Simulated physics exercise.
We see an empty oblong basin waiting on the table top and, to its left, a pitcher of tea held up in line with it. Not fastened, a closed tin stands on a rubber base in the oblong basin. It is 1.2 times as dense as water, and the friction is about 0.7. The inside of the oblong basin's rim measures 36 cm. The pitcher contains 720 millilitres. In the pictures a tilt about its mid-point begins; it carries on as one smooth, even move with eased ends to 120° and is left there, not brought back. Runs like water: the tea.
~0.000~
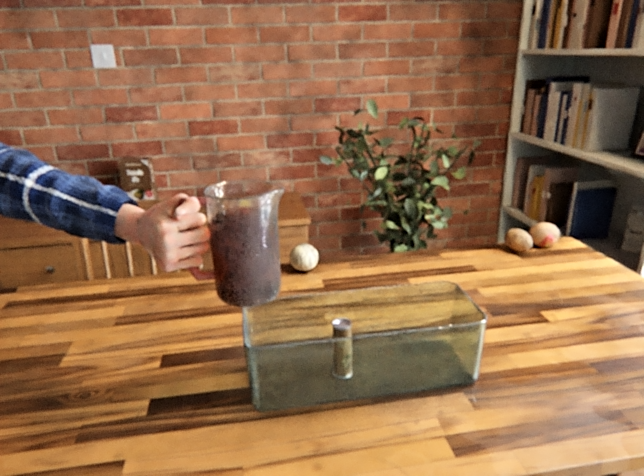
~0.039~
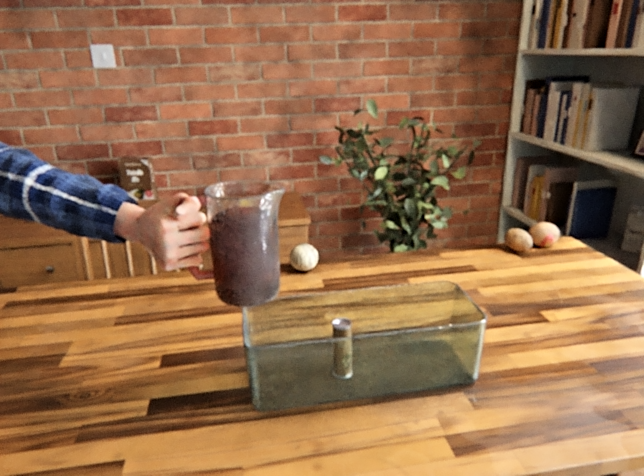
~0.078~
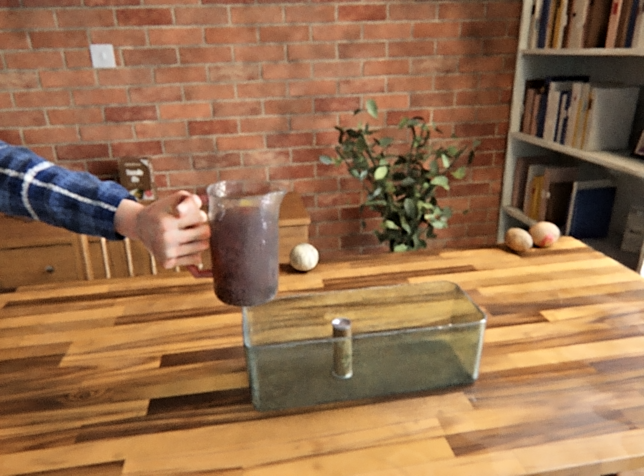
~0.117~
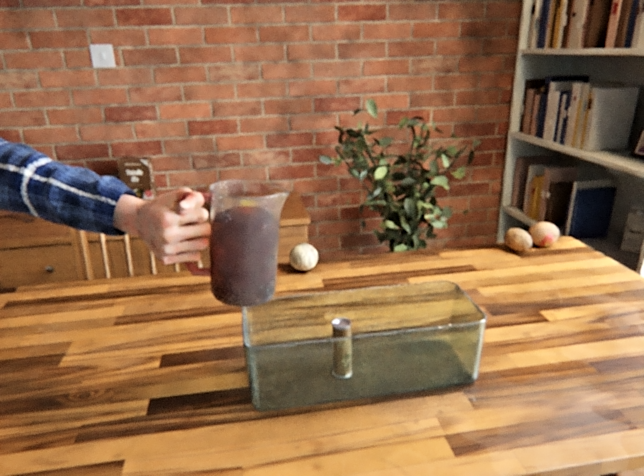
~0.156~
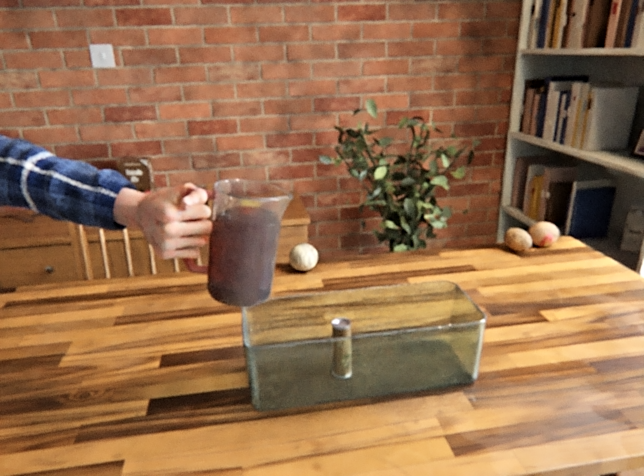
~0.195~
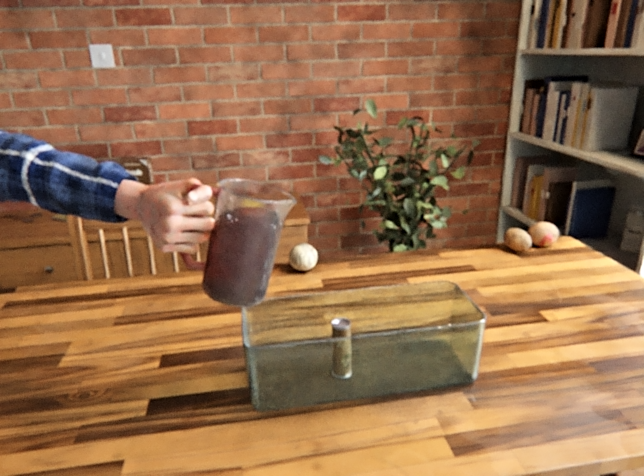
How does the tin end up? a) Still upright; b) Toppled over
The answer is b.
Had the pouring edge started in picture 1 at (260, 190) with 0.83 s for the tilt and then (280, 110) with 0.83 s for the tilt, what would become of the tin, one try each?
Trial 1 - tin tips; trial 2 - tin stays standing.
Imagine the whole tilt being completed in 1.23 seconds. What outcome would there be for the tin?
Result: Tin tipped over.
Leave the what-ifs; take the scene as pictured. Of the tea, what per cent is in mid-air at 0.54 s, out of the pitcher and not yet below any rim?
Close to 12 per cent, I'd say.
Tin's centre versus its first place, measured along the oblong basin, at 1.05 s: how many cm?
Close to 11 cm.
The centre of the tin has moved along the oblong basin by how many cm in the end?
Looks like roughly 11.5 cm in total.
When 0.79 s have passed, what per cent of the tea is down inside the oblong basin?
Around 56 per cent of the whole.
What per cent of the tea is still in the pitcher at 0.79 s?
26 in a hundred, give or take.
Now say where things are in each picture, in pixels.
In the first frame, tilt 0°; pouring edge (284, 188); surface from (210, 217) to (274, 212); the oblong basin's rim runs from (244, 325) to (470, 300); the tin's top is at (342, 325).
In the second frame, tilt 1°; pouring edge (284, 188); surface from (210, 217) to (274, 213).
In the third frame, tilt 3°; pouring edge (286, 189); surface from (211, 216) to (275, 213).
In the fourth frame, tilt 6°; pouring edge (289, 192); surface from (212, 216) to (277, 213).
In the fifth frame, tilt 10°; pouring edge (293, 195); surface from (214, 216) to (278, 214).
In the sixth frame, tilt 16°; pouring edge (297, 200); surface from (215, 223) to (281, 213).
After 0.54 s the tilt is 87° and 86 per cent is still to pour; the tin stands where it began.
After 0.79 s the tilt is 119° and 26 per cent is still to pour; the tin stands where it began.
After 1.05 s the tilt is 120° and 0 per cent is still to pour; the tin lies on its side.
After 1.33 s the tilt is 120° and 0 per cent is still to pour; the tin lies on its side.
In the end the tin lies on its side.
